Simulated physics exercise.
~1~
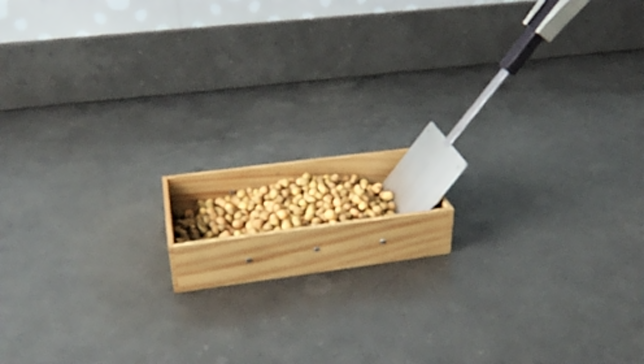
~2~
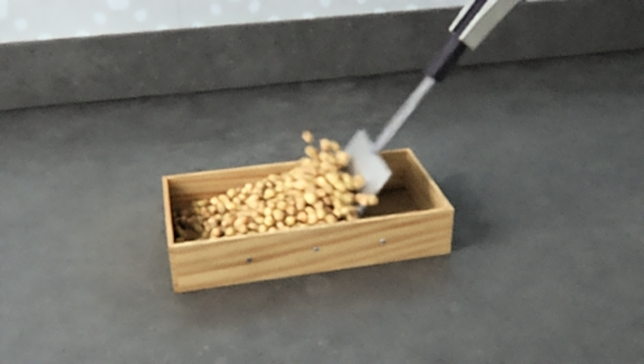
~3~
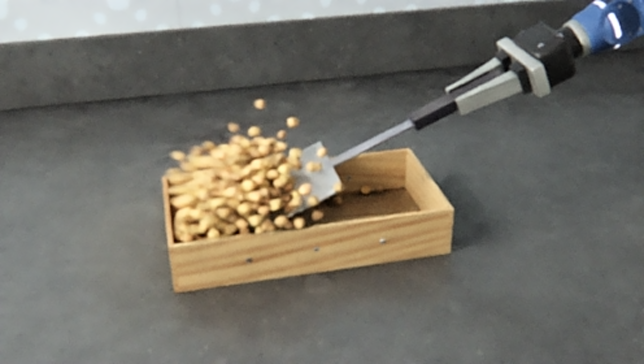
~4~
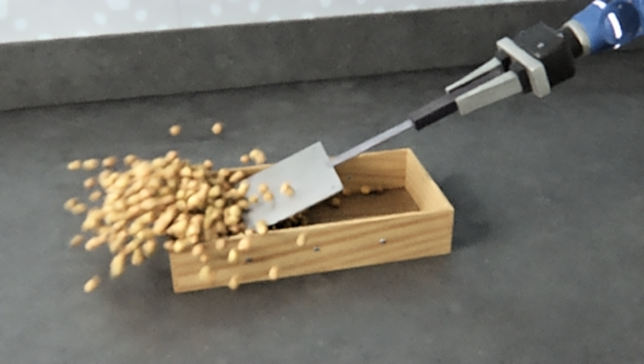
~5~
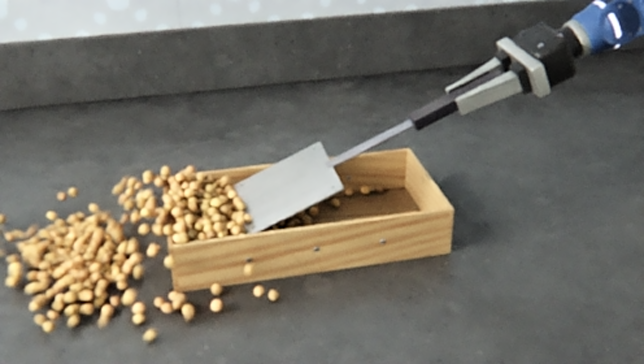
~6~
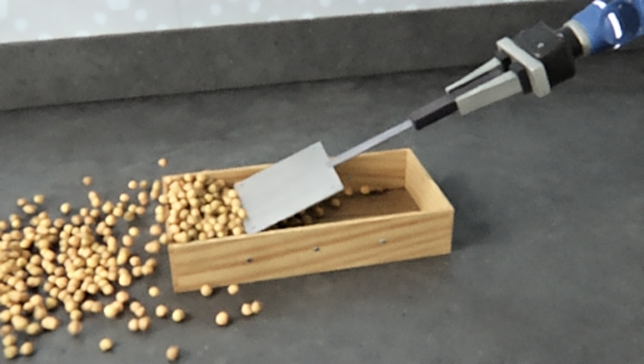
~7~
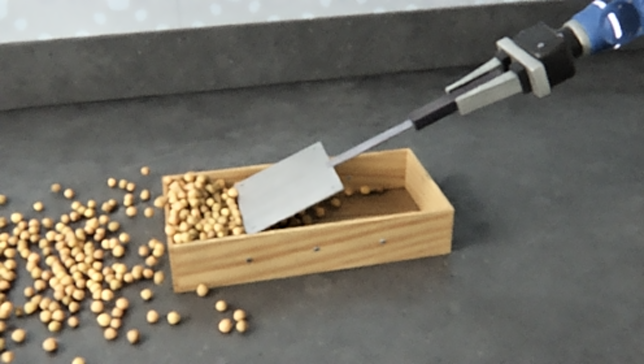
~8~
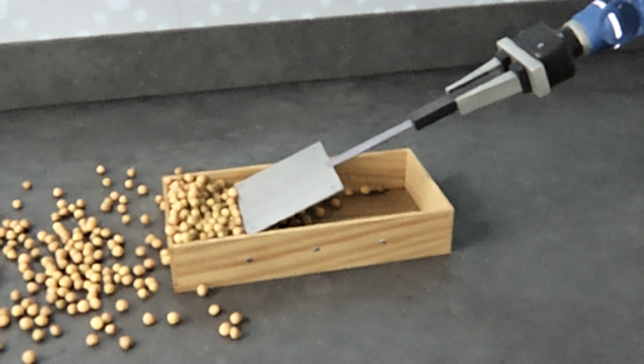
A metal turner sweeps left through a wooden trough, spilling many chickpeas onto the grey surface.
